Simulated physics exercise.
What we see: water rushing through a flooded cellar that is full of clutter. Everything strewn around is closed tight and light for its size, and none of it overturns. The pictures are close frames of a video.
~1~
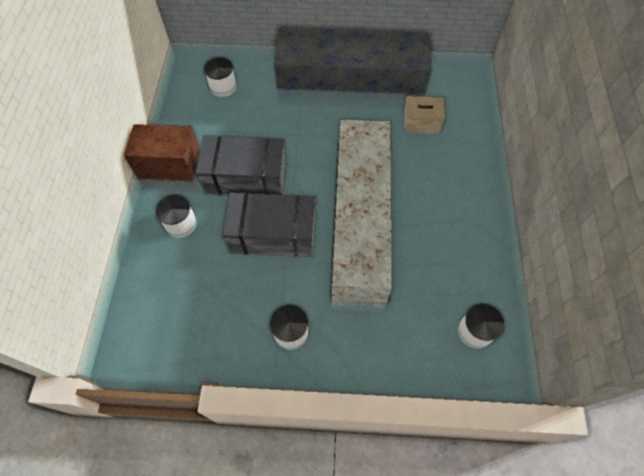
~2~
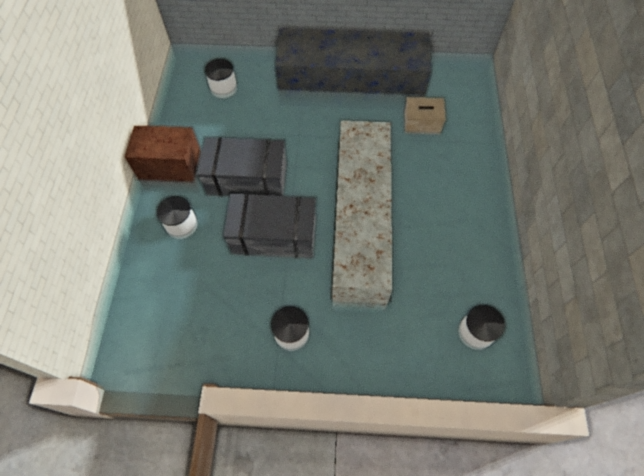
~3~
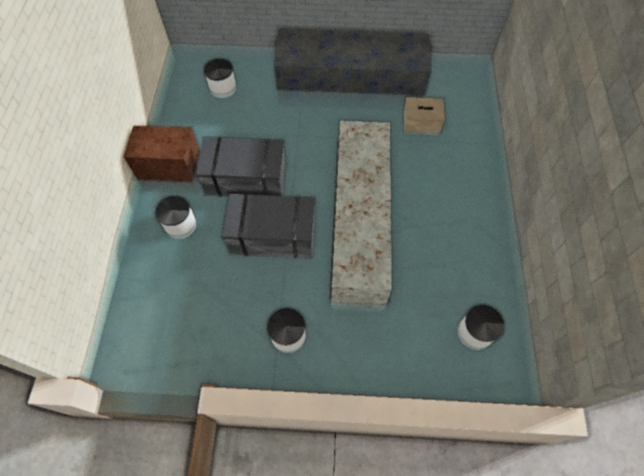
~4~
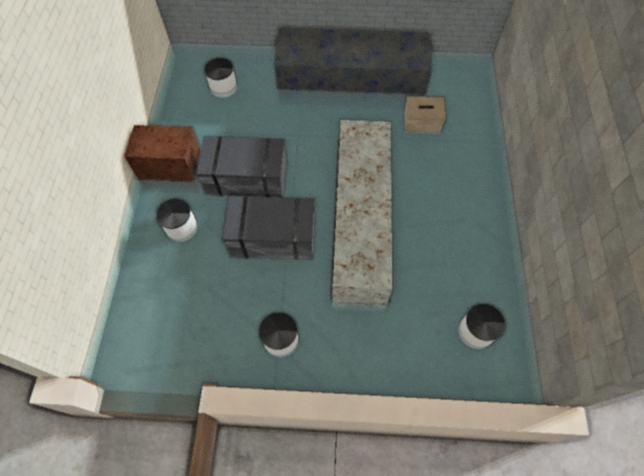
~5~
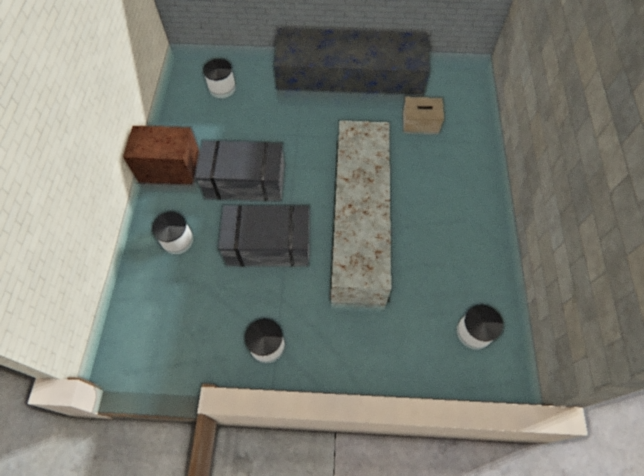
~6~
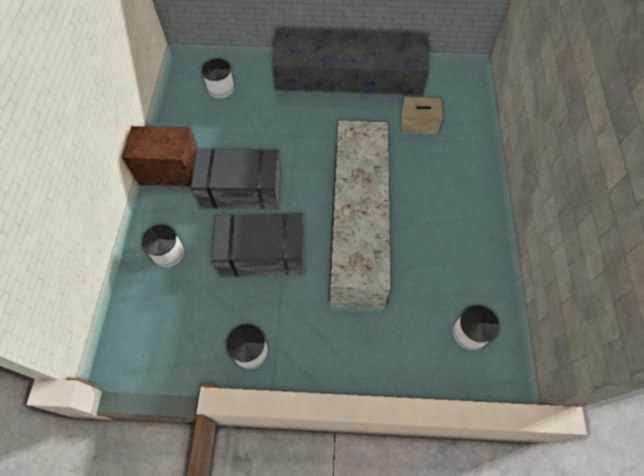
A flooded room of teal water held still clutter until a wooden gate at the lower left swung open; then the lower middle pail, the left pail and two dark trunks drifted slightly down and left.
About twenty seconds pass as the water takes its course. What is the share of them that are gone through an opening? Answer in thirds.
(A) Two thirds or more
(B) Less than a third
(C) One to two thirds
(A) Two thirds or more.
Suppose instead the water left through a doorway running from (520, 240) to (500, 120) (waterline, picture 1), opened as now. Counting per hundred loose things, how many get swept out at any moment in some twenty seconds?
Roughly 60 in a hundred.
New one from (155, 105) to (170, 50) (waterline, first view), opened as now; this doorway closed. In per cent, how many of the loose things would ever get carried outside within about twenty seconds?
That would be around 70 %.
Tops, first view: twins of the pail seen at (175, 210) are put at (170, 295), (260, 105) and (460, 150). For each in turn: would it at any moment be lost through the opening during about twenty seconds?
Taken in the given order, the three: Exits at some point, exits at some point and doesn't escape.
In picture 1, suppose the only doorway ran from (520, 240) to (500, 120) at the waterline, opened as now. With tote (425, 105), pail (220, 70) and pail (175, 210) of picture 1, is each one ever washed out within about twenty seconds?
Lost, lost and retained.
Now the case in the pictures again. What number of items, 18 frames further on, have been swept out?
My count is 3.
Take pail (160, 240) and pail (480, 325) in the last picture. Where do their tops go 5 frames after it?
Approximately (120, 297), and approximately (453, 347).
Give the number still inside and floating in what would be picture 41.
The answer is 2.
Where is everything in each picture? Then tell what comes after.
A pail at (289, 323), afloat; a pail at (173, 209) floats; 0 of 7 have shifted, in the first picture.
A pail at (290, 324), afloat; a pail at (173, 210), afloat; 0 of 7 have shifted, in the second picture.
A pail at (286, 326) floats; a pail at (173, 210), afloat; 0 of 7 have shifted, in the third picture.
A pail at (278, 331), afloat, close to its start; a pail at (173, 213) floats; 1 of 7 have shifted, in the fourth picture.
A pail at (264, 337), afloat, close to its start; a pail at (169, 226), afloat, close to its start; 3 of 7 have shifted, in the fifth picture.
A pail at (246, 343) floats, a stride from its start; a pail at (159, 239), afloat, close to its start; 4 of 7 have shifted, in the sixth picture.
A moment on, 1 of 7 are out; 6 afloat.
Next, 3 of 7 are out; 4 afloat.
Later, 5 of 7 are out; 2 afloat.
In the end, 6 of 7 are out; 1 afloat.
